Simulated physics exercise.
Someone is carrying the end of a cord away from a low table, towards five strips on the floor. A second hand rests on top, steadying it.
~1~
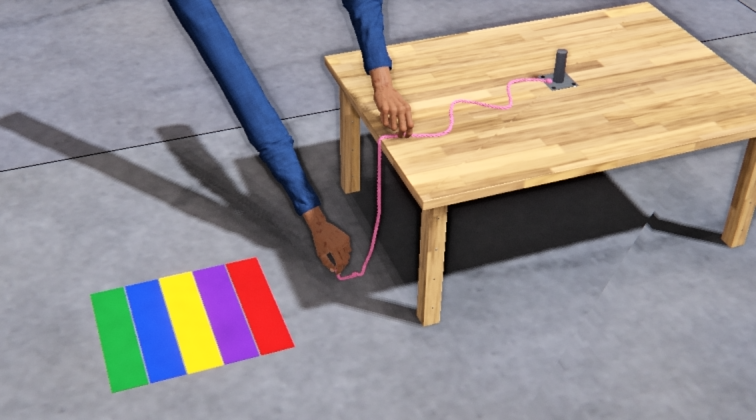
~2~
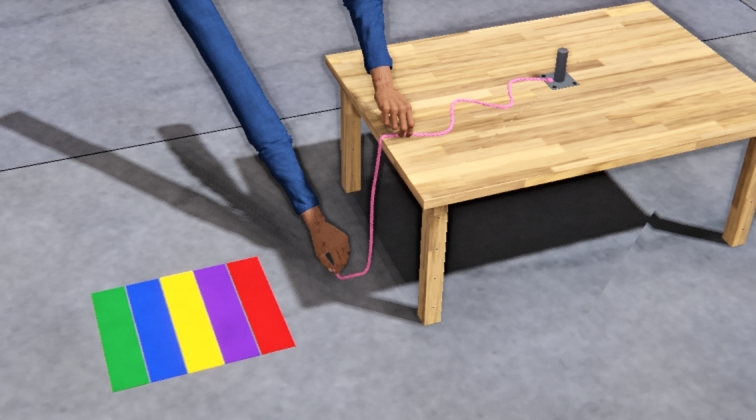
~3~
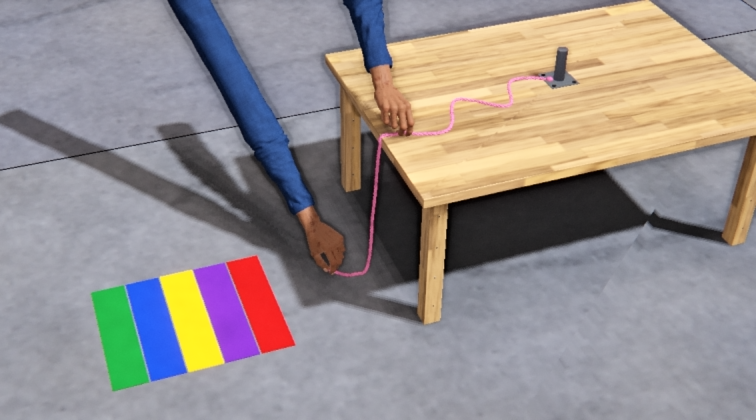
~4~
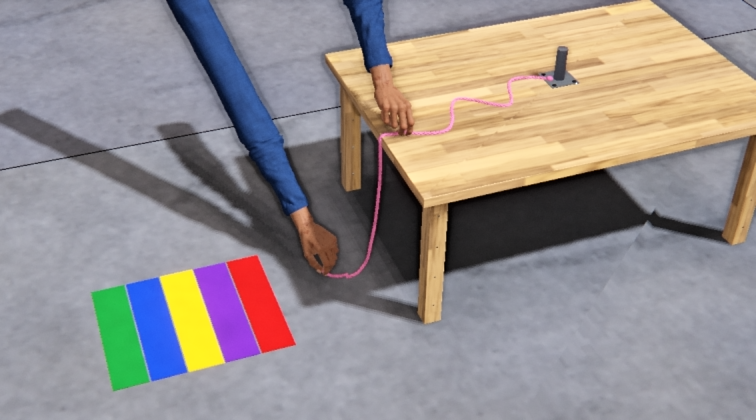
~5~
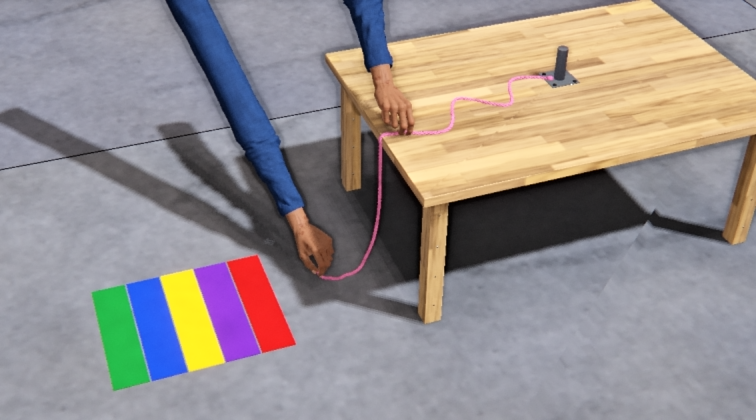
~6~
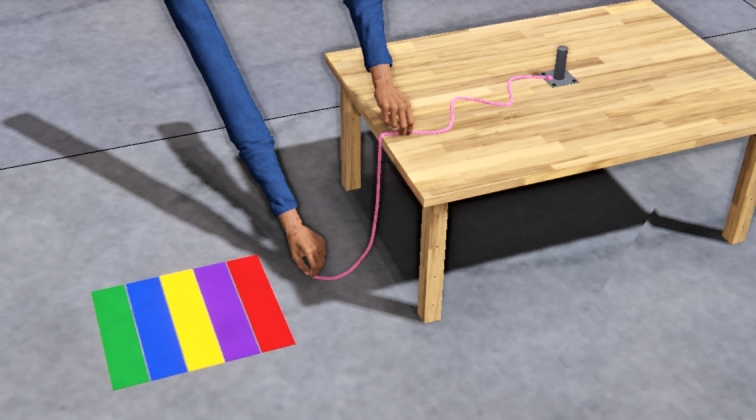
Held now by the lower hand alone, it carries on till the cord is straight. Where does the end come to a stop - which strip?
On the blue strip.
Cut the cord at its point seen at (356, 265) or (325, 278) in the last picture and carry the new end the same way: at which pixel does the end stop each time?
Try one: (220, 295); try two: (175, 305).
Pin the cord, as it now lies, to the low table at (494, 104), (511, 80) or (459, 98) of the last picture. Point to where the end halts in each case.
It comes to rest around (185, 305), (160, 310) and (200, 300) respectively.
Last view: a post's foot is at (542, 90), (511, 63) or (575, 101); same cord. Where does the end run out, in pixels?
Results per try: (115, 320); (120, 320); (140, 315).
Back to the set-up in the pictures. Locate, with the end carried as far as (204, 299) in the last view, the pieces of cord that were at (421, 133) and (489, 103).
(371, 158) and (460, 107), approximately.
Early on, end near (204, 299); over yellow.
Midway, end near (171, 307); over yellow.
At the end of the slack, end near (151, 311); over blue. It halts on the blue strip.
